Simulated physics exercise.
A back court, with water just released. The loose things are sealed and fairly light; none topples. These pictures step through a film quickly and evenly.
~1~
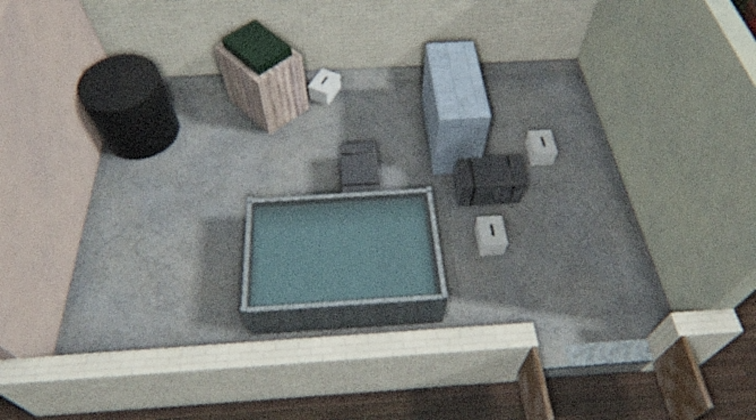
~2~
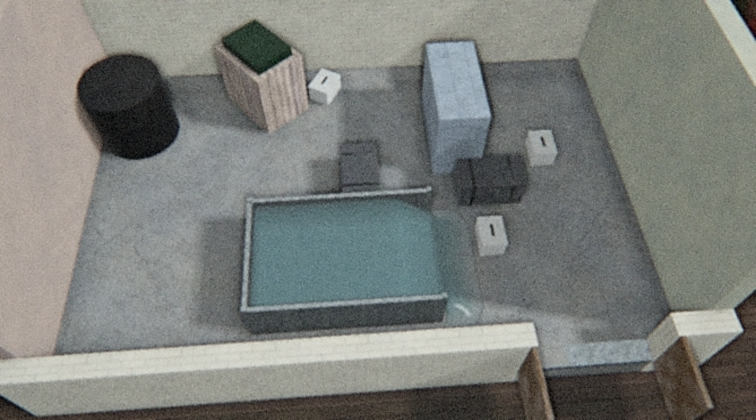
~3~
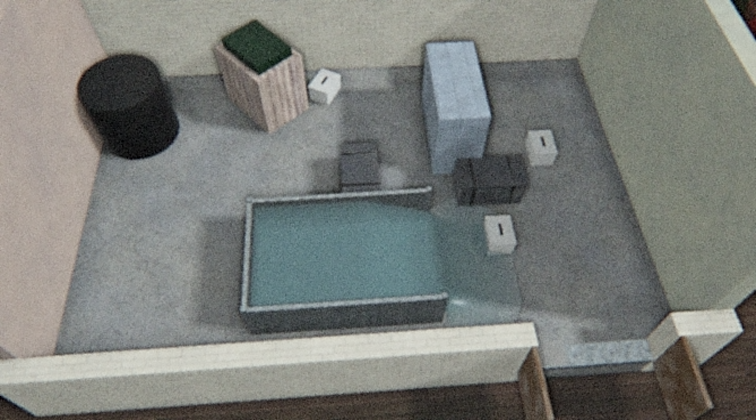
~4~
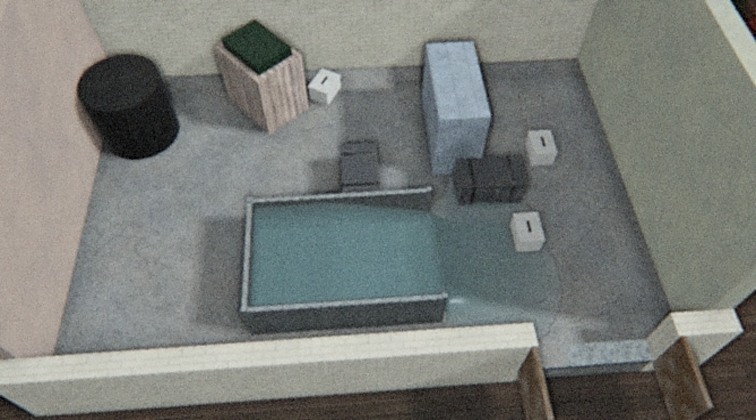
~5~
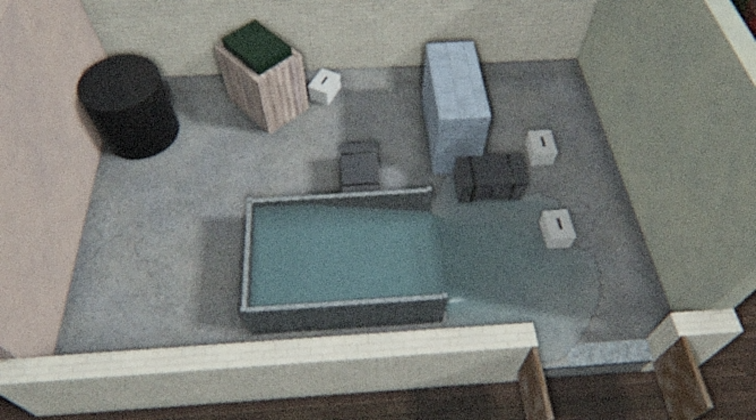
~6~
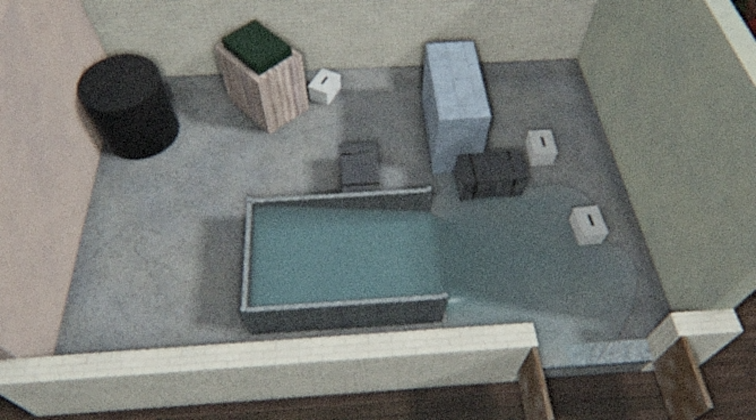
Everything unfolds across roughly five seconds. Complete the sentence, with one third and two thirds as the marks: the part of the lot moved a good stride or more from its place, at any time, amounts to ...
It amounts to one to two thirds.
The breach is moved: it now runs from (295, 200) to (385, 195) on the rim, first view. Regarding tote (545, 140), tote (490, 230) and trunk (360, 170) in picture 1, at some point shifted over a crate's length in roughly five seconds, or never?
Order as asked: Not sent that far; not sent that far; sent that far.
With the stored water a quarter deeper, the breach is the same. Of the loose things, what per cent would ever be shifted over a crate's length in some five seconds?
Around 60 in a hundred.
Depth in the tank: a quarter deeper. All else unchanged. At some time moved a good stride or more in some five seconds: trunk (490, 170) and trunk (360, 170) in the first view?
First: At least that much; second: Shy of that.
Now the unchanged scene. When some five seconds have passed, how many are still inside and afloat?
You get 3.
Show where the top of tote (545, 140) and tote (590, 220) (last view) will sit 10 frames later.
(563, 120) and (635, 185), roughly.
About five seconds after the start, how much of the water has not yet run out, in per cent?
I'd estimate some 76 percent of the water stays.
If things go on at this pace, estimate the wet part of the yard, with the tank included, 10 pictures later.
I make it 40 per cent.
A moment on, 1 of 5 are well off their spots; 1 afloat.
Next, 2 of 5 are well off their spots; 1 afloat.
Later, 3 of 5 are well off their spots; 3 afloat.
In the end, 3 of 5 are well off their spots, and 3 have been at some point; 3 afloat.
